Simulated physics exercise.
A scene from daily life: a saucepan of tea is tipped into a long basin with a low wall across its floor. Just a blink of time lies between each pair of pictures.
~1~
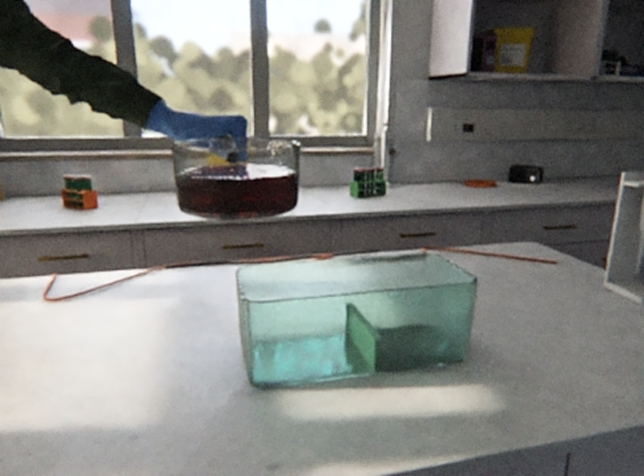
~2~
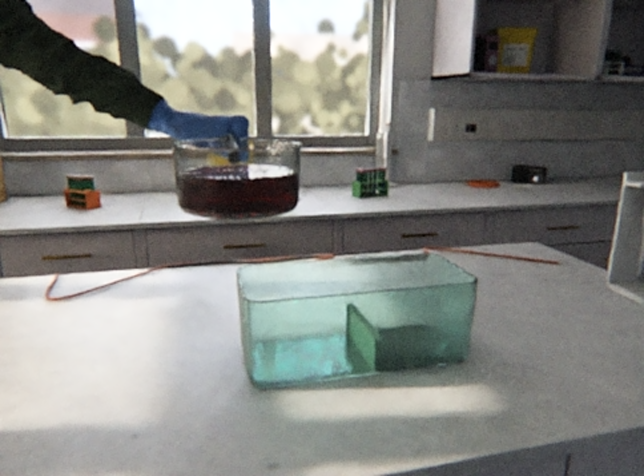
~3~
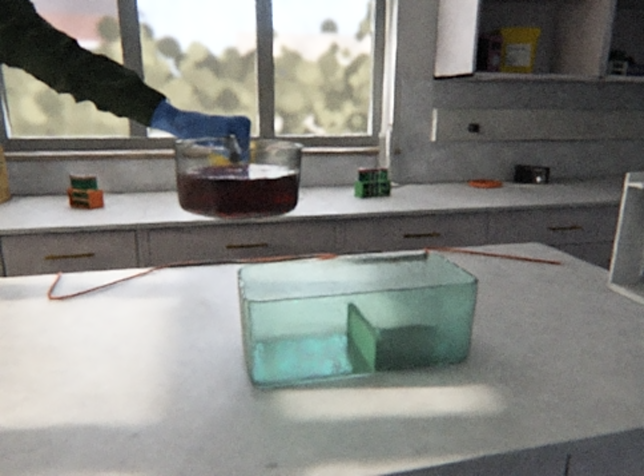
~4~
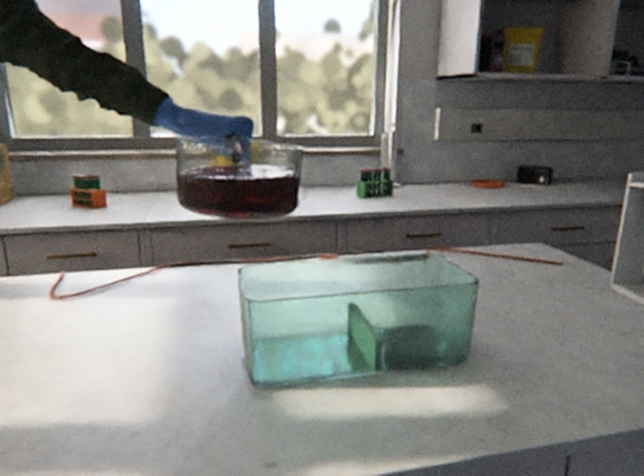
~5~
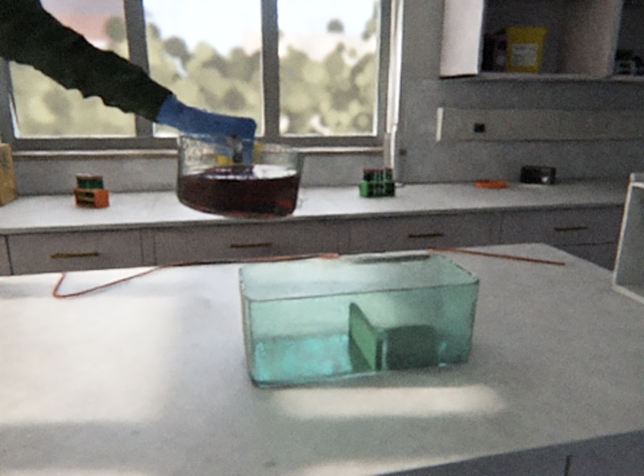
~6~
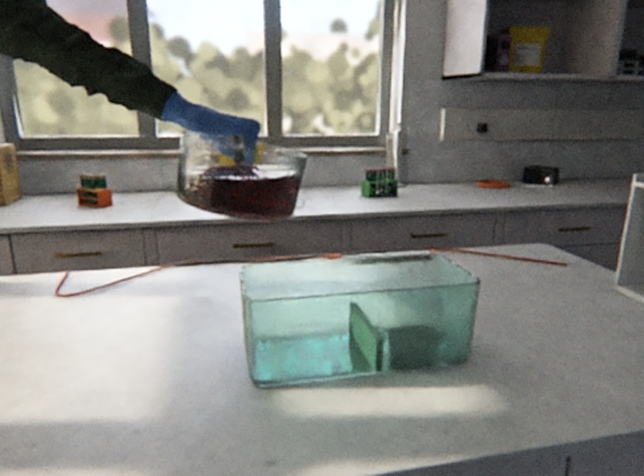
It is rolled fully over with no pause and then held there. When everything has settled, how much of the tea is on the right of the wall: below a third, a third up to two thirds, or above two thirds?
The share right of the wall falls short of one third.
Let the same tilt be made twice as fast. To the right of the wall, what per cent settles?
Near 5 %.
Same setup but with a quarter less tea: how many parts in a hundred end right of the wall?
About 0 per cent.
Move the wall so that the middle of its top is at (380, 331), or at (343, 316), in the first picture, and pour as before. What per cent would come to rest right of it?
The first placement leaves close to 15 per cent, the second close to 40 per cent.
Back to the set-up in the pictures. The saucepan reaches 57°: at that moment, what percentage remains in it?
Still holding around 80 %, give or take.
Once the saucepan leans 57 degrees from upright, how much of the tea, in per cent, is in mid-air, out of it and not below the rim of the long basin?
Estimated at 20 per cent or so.
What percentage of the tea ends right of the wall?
5 %.
A moment on, the saucepan is tipped part way and 78 per cent is still to pour, 3 is left of the wall and 0 right of it.
Next, the saucepan is tipped on its side and 22 per cent is still to pour, 59 is left of the wall and 5 right of it.
Then the saucepan is tipped on its side and 3 per cent is still to pour, 88 is left of the wall and 6 right of it.
Later the saucepan is tipped on its side and 0 per cent is still to pour, 93 is left of the wall and 6 right of it.
At rest 93 per cent lies left of the wall, 6 right of it and 1 outside.
